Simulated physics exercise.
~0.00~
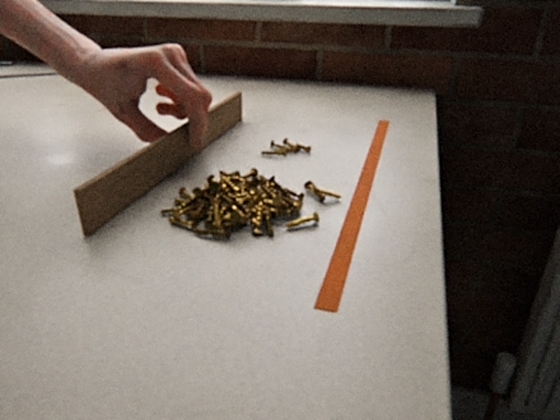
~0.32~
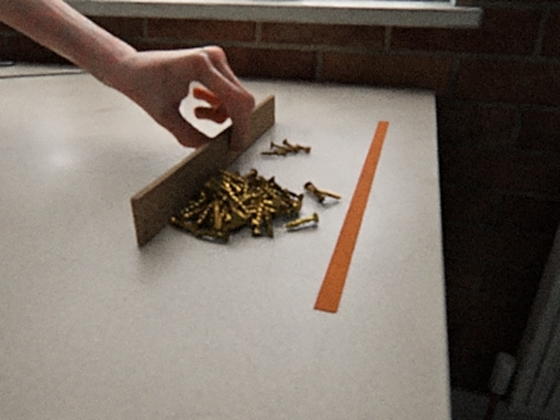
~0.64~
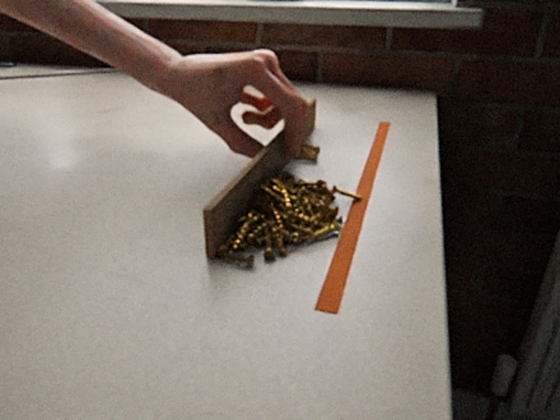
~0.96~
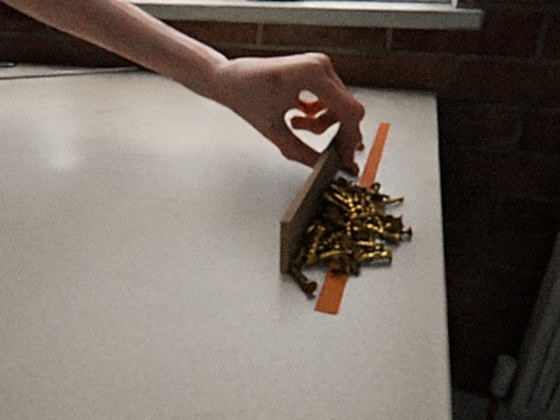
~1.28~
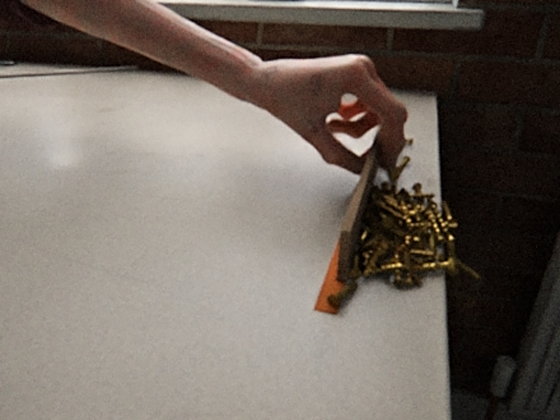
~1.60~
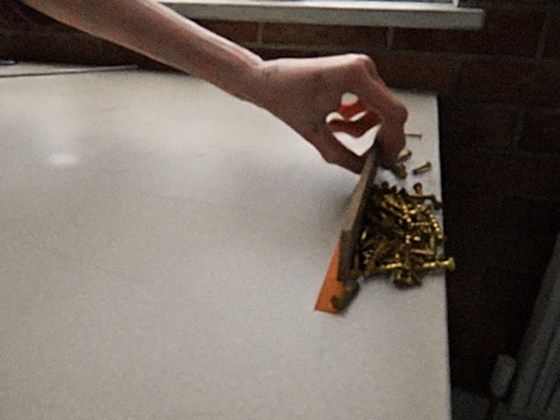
At first, a hand holds a piece of card upright on a pale table, with a large heap of brass-coloured screws and a much smaller one behind it lying between the card and a strip of orange tape. The hand slides the card to the right, and it gathers the front heap and then the back one. The screws are pushed together across the tape towards the table's right edge. The card stops at the tape. A small part of the front lot goes over the edge, while the back lot stays on the table.
